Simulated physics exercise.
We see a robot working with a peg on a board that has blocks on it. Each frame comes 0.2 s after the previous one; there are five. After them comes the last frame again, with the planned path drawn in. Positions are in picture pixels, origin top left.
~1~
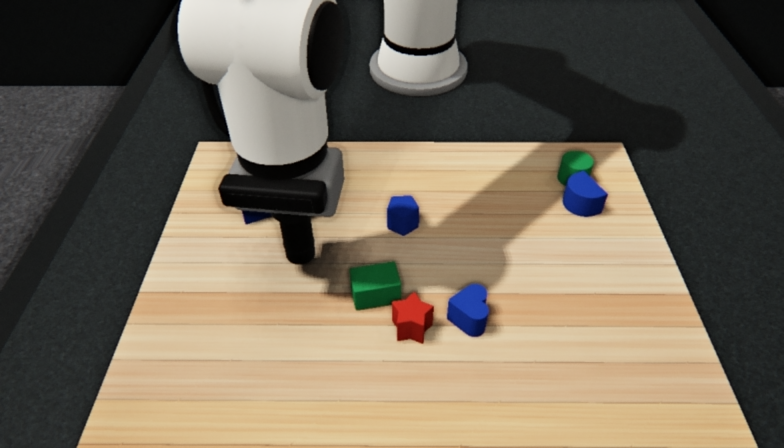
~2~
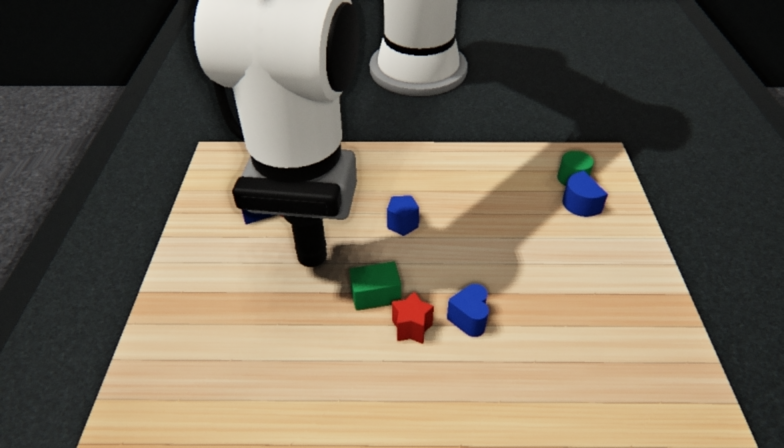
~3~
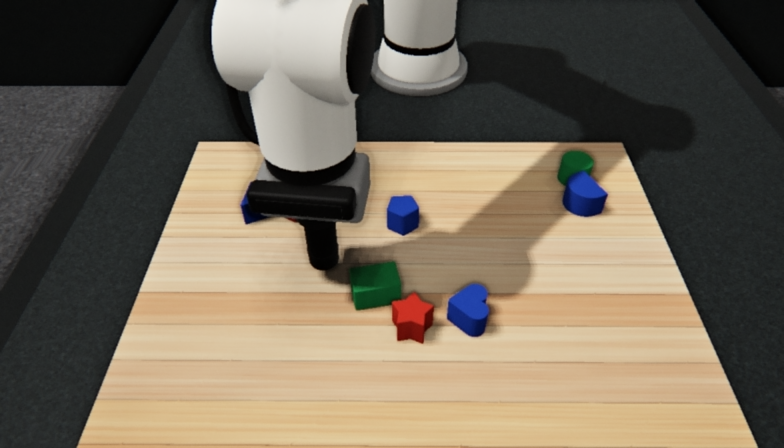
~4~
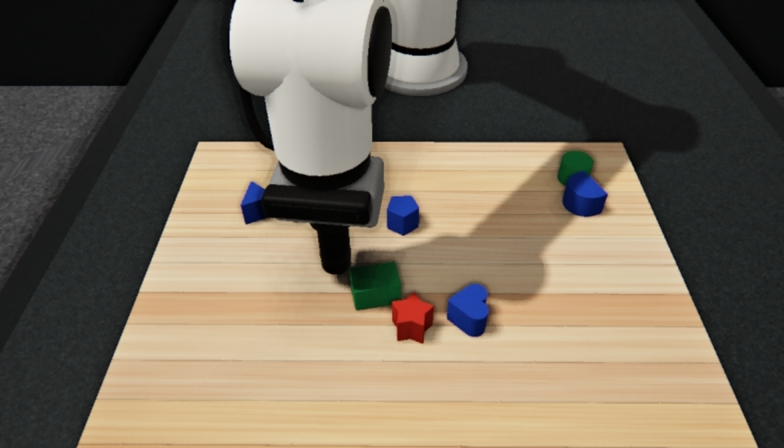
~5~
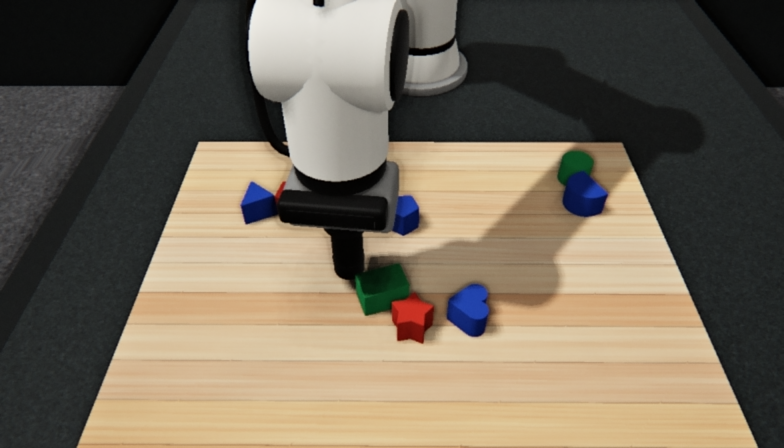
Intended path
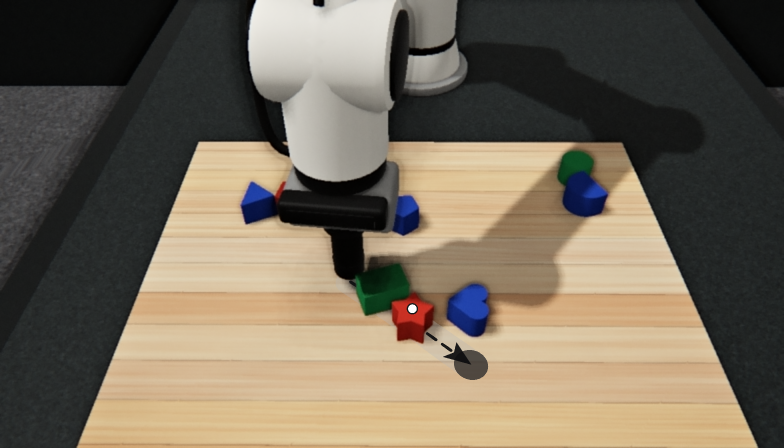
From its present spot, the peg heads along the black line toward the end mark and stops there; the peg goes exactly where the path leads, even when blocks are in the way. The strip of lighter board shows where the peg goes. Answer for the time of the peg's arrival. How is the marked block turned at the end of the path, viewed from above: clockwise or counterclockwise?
Direction: Anticlockwise.
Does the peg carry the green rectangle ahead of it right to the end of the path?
Yes, I think so.
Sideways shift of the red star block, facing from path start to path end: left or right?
The answer is left.
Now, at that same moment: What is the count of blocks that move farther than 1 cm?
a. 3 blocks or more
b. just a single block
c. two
c.
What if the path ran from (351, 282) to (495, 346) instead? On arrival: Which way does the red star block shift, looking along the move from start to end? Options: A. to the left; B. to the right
Answer: B.
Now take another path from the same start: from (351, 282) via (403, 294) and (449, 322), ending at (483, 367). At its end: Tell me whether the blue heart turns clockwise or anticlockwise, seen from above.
Counterclockwise rotation.
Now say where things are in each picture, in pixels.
Lower end of the peg at (301, 255), tops of blocks, green rectangle at (375, 276), red star block at (412, 309), blue heart at (472, 300), in the first frame.
Peg at (312, 257), blocks as before, in the second frame.
Peg at (324, 260), blocks as before, in the third frame.
Peg at (337, 265), blocks as before, in the fourth frame.
Peg at (350, 269), green rectangle at (382, 279), red star block at (412, 309), blue heart at (472, 300), in the fifth frame.
The drawn path runs straight from (351, 282) to (471, 365); the dot is on the red star block.
On the path given first. One third of the way, peg at (389, 295); green rectangle at (416, 304), turned 20° anticlockwise; red star block at (441, 325).
Two thirds of the way, peg at (430, 323); green rectangle at (461, 332), turned 30° anticlockwise; red star block at (492, 352), turned 20° anticlockwise; blue heart at (476, 300).
At the end, peg at (473, 353); green rectangle at (508, 361), turned 45° anticlockwise; red star block at (545, 377), turned 30° anticlockwise; blue heart at (476, 300).
